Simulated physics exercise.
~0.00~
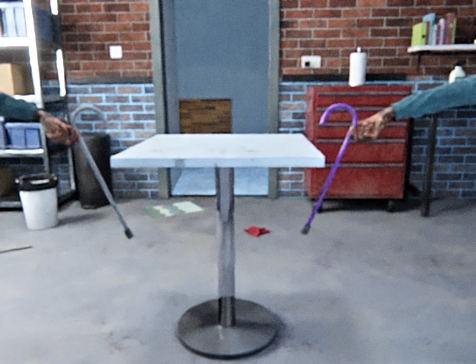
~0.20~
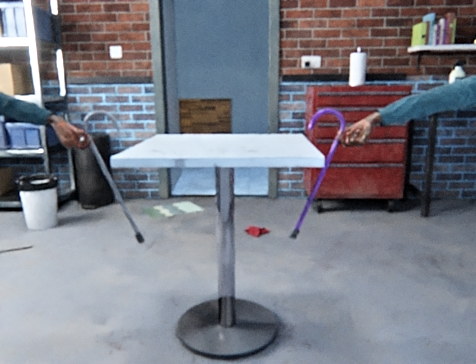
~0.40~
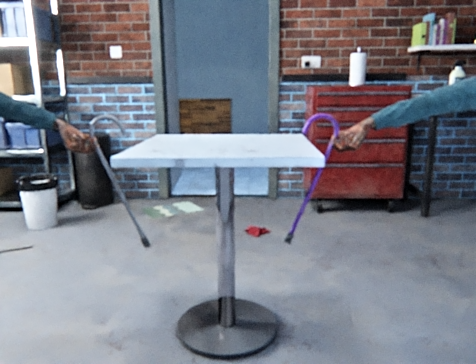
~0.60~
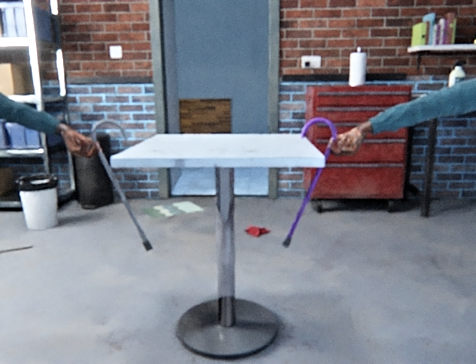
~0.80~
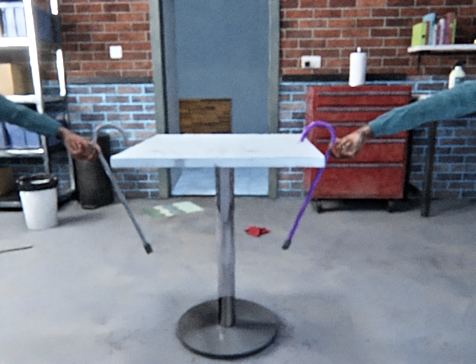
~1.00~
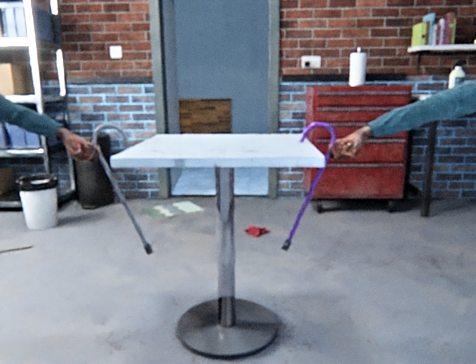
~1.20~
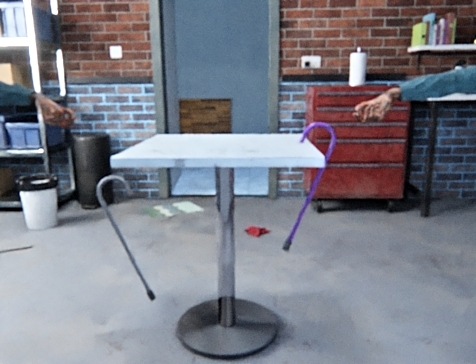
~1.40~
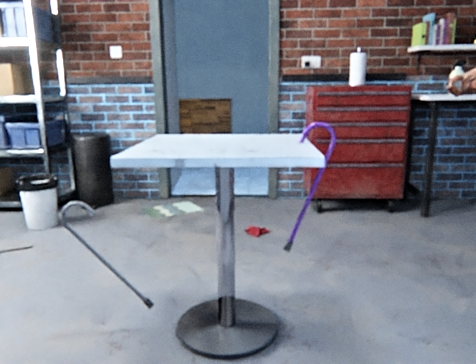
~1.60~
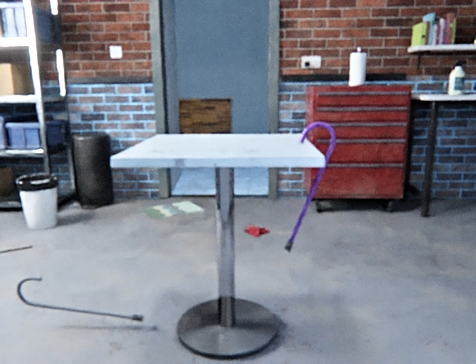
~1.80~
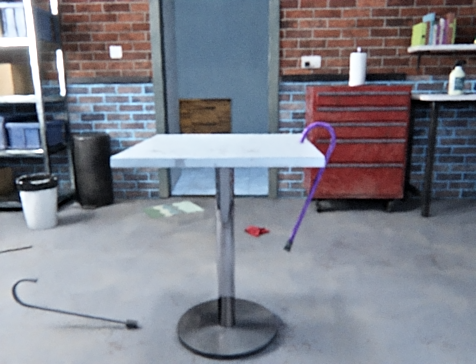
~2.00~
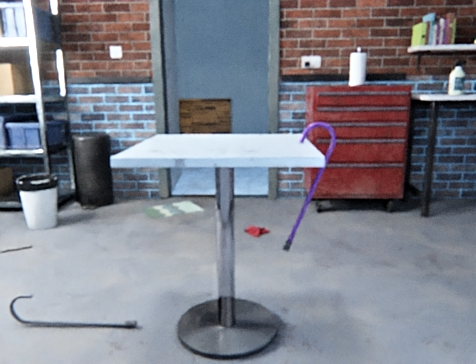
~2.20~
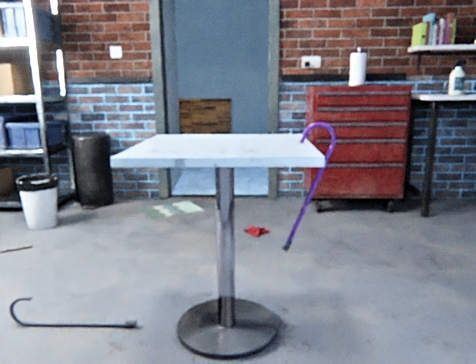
Two hooked canes, a grey one on the left and a purple one on the right, are held by hands reaching in from either side of a pale square-topped table on a single metal post. A still, front-on view shows a workshop-like room with brick walls, a grey door and a red tool chest. The hands bring the canes inward to the table's opposite edges and pause. Both hands then let go and withdraw. The grey cane drops, tipping as it falls, and settles flat on the floor at left, while the purple cane stays hanging from the right edge.
